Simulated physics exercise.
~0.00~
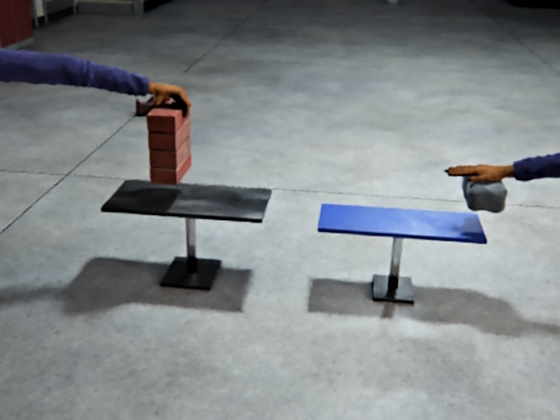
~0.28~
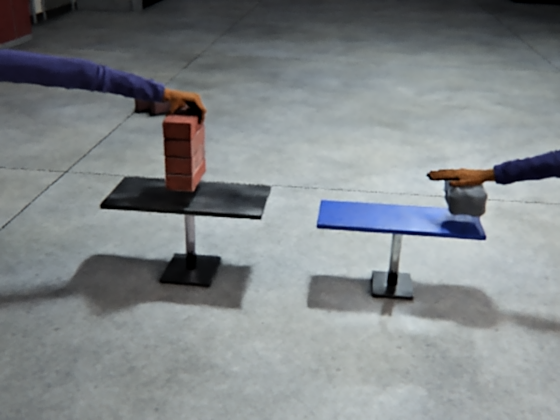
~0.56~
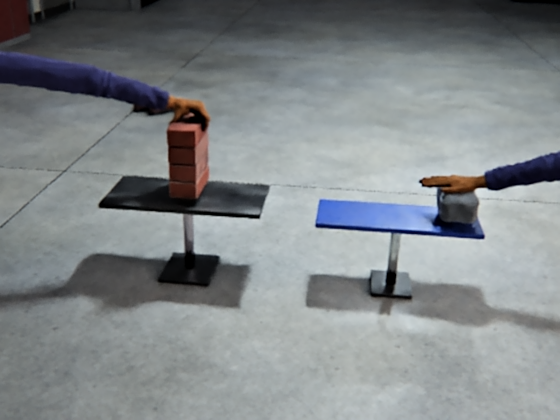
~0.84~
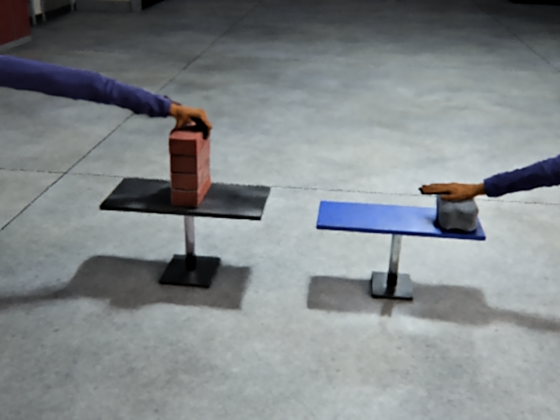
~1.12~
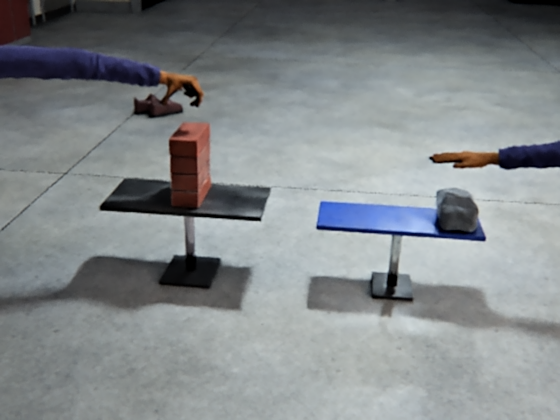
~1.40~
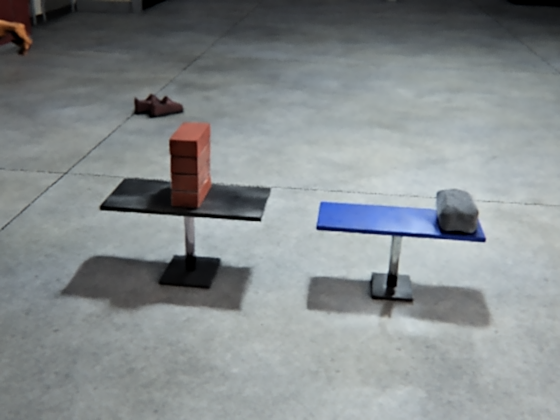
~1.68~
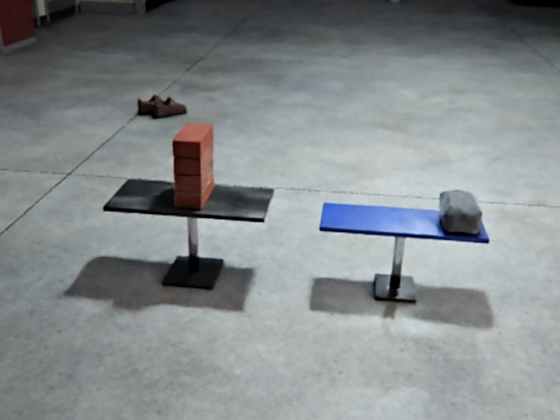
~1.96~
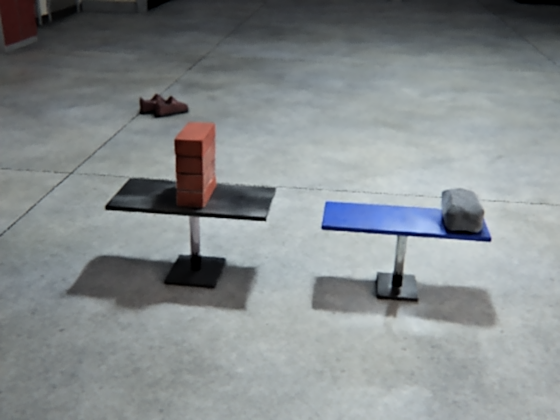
The video shows a hand from the left lowering a stack of red bricks onto a small black table while another from the right sets a gray, lumpy object on the right end of a blue one. Both hands let go and withdraw, and both tables stay upright and steady.
